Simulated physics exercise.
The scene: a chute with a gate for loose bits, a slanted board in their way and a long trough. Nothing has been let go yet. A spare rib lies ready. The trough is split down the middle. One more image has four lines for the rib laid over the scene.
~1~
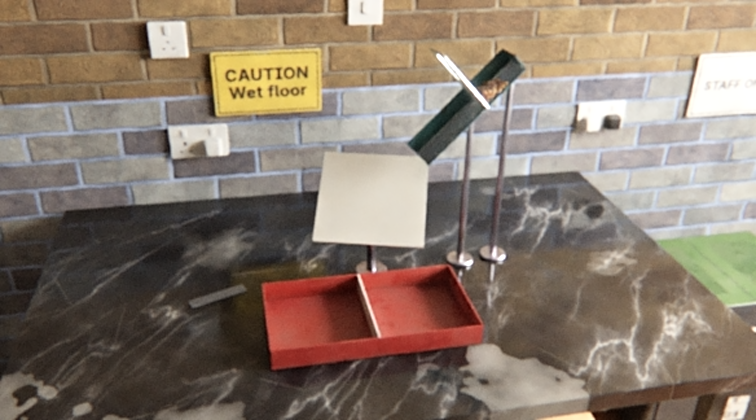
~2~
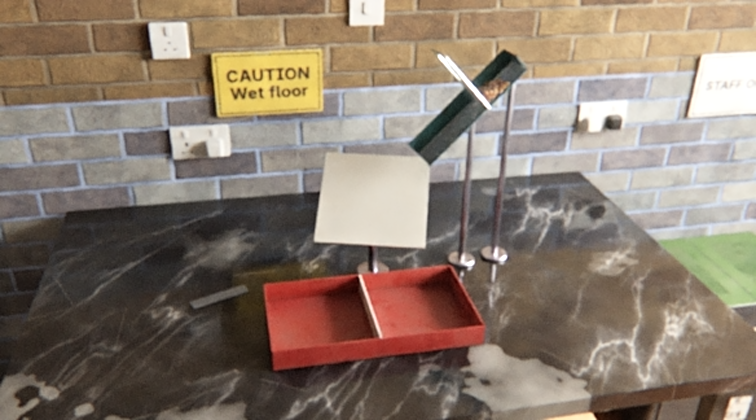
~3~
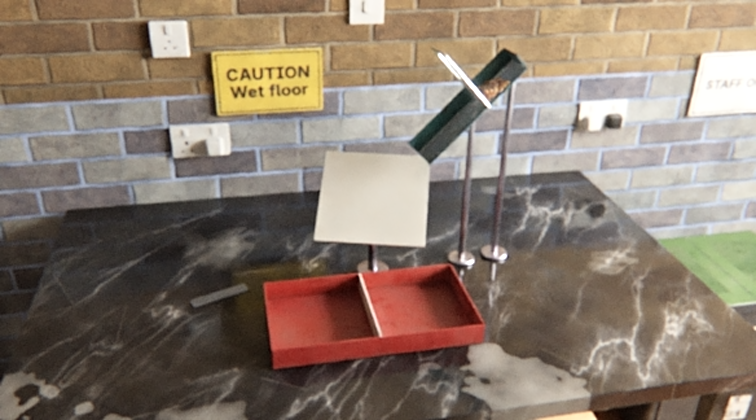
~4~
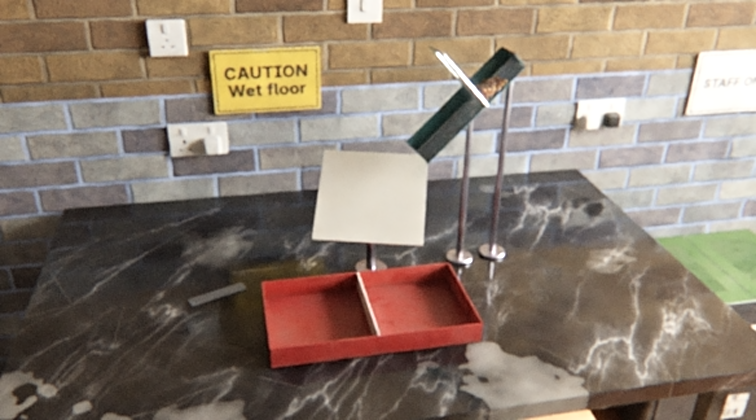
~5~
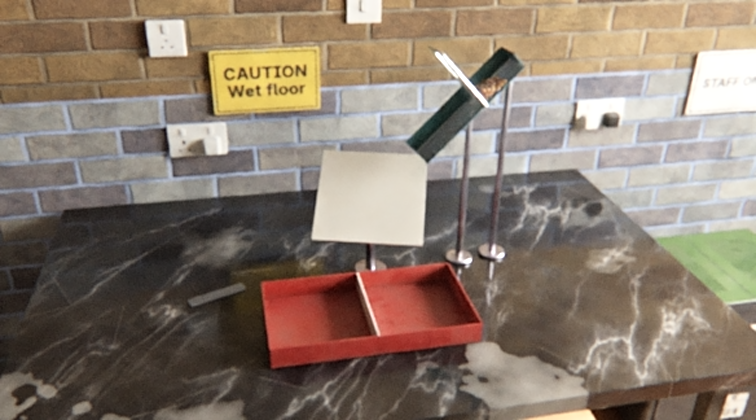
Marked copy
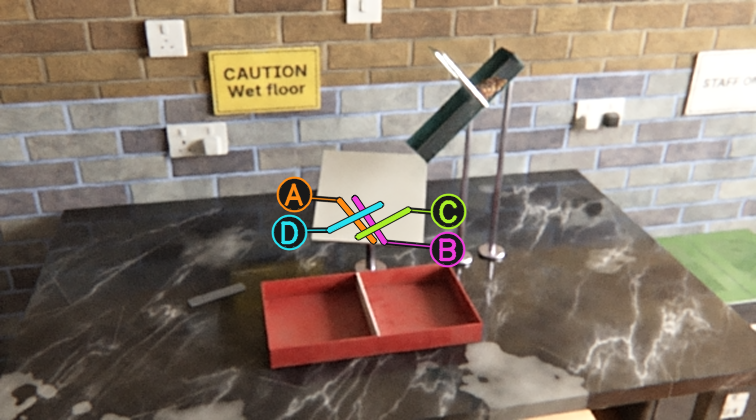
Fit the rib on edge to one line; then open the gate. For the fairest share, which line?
Go for D.
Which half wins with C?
More lands on the left.
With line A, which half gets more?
More lands on the right.
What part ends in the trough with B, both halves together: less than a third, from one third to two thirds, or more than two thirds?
Line B gives more than two thirds.
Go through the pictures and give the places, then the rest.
The first picture shows load behind the gate at (486, 92), roasted chickpeas; lip of the chute at (423, 161), sloping fairly steeply.
The second picture shows middle of the board at (374, 198), tilted fairly steeply; middle of its low edge at (369, 244); of its high edge at (378, 155).
The third picture shows front corners of the trough at (272, 350) and (484, 325); front end of its middle wall at (381, 337); gate still shut at (468, 86).
The fourth picture shows middle of the load at (486, 90); lip at (423, 159).
The fifth picture shows middle of the load at (485, 90); lip at (422, 159).
On the marked copy, line A from (339, 200) to (373, 241); line B from (354, 198) to (384, 242); line C from (408, 210) to (358, 236); line D from (380, 204) to (329, 230).
For line A, of what is caught, a stray few in the left half, nearly all in the right.
For line B, of what is caught, a stray few in the left half, nearly all in the right.
For line C, of what is caught, all in the left half, none in the right.
For line D, of what is caught, about two thirds in the left half, about a third in the right.
